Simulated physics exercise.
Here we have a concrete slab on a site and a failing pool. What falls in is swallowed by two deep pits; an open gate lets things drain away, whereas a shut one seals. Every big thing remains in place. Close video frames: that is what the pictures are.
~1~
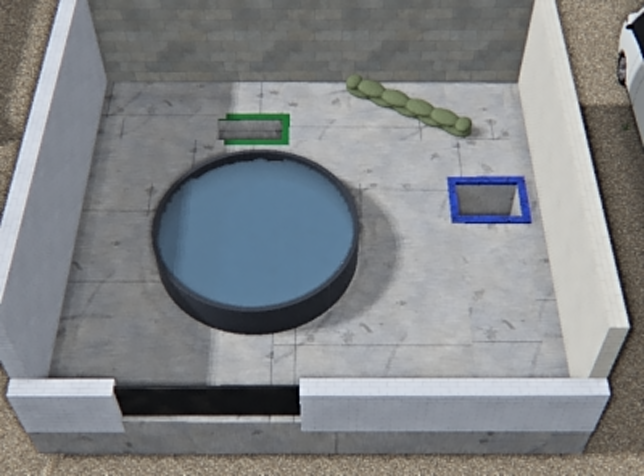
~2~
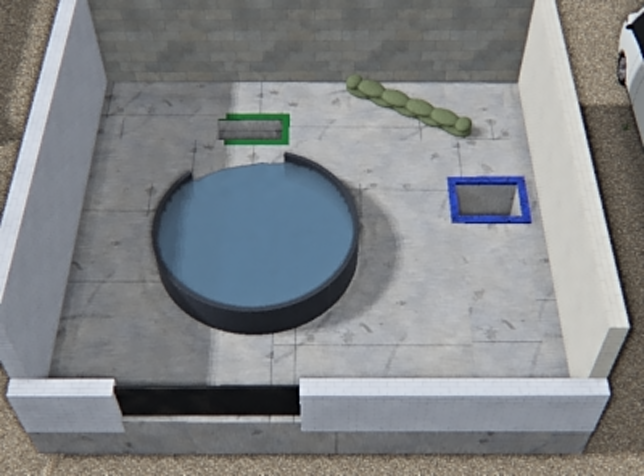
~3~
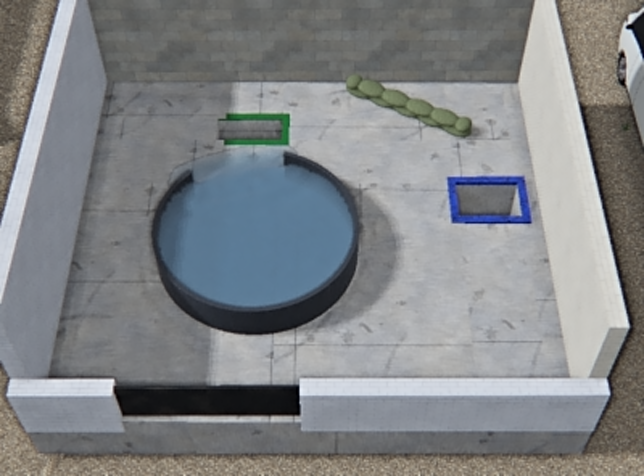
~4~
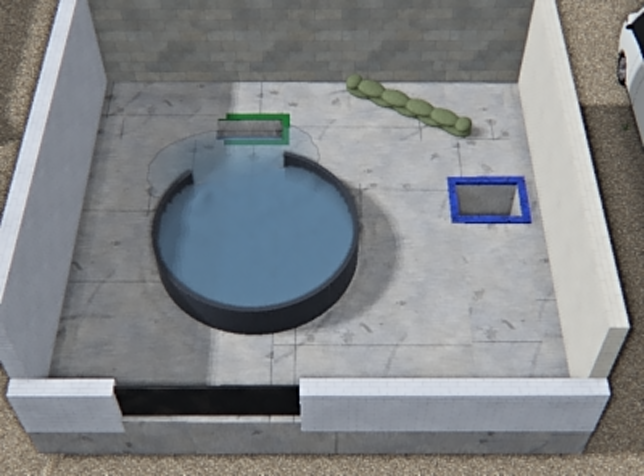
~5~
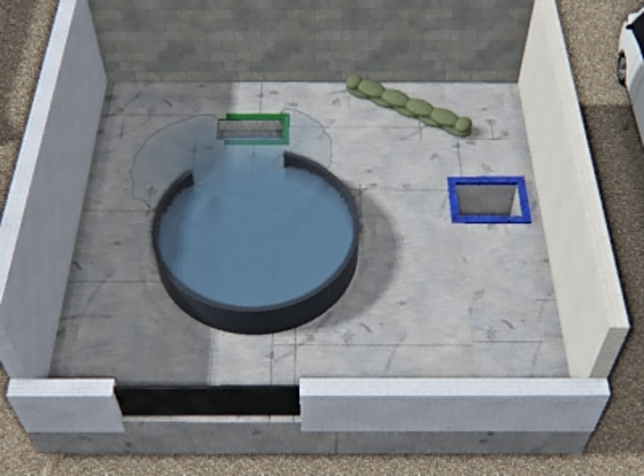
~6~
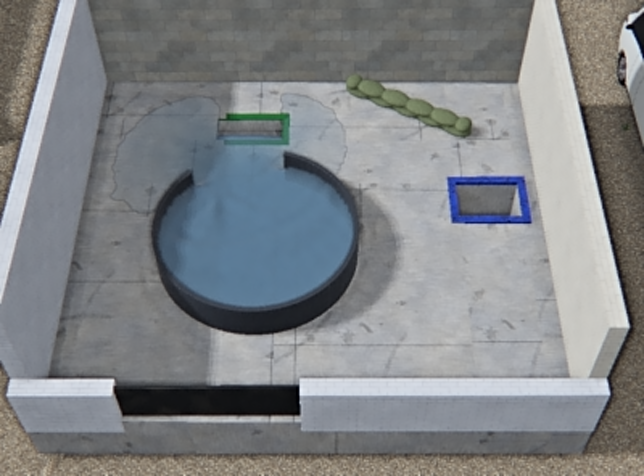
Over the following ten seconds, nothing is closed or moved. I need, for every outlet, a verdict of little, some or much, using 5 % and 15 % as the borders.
Verdicts: Gate, little; green pit, much; blue pit, little.
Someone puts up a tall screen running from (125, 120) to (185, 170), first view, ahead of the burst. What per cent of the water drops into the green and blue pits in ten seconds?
The green pit gets 55 per cent and the blue pit gets 0 per cent.
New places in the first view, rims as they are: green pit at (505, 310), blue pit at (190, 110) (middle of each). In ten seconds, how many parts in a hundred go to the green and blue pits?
Estimated shares - green: 10 %; blue: 30 %.
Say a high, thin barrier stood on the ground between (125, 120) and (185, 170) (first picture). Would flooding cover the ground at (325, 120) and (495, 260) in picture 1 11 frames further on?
First spot swamped; second spot not reached.
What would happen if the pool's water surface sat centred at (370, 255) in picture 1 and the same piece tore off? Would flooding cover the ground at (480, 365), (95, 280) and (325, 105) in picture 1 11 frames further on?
Unflooded - unflooded - soaked.
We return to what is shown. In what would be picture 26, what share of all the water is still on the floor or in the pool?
Near 76 in a hundred.
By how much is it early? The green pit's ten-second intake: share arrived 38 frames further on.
My guess is about 80 %.
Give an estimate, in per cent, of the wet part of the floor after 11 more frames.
Roughly 20 per cent.
A moment on, water covers 20 % of the floor; the gate 0 %, the green pit 8 %, the blue pit 0 %.
Next, water covers 20 % of the floor; the gate 0 %, the green pit 15 %, the blue pit 0 %.
Then, water covers 30 % of the floor; the gate 0 %, the green pit 24 %, the blue pit 0 %.
Later, water covers 55 % of the floor; the gate 0 %, the green pit 35 %, the blue pit 0 %.
In the end, water covers 90 % of the floor; the gate 0 %, the green pit 45 %, the blue pit 1 %.
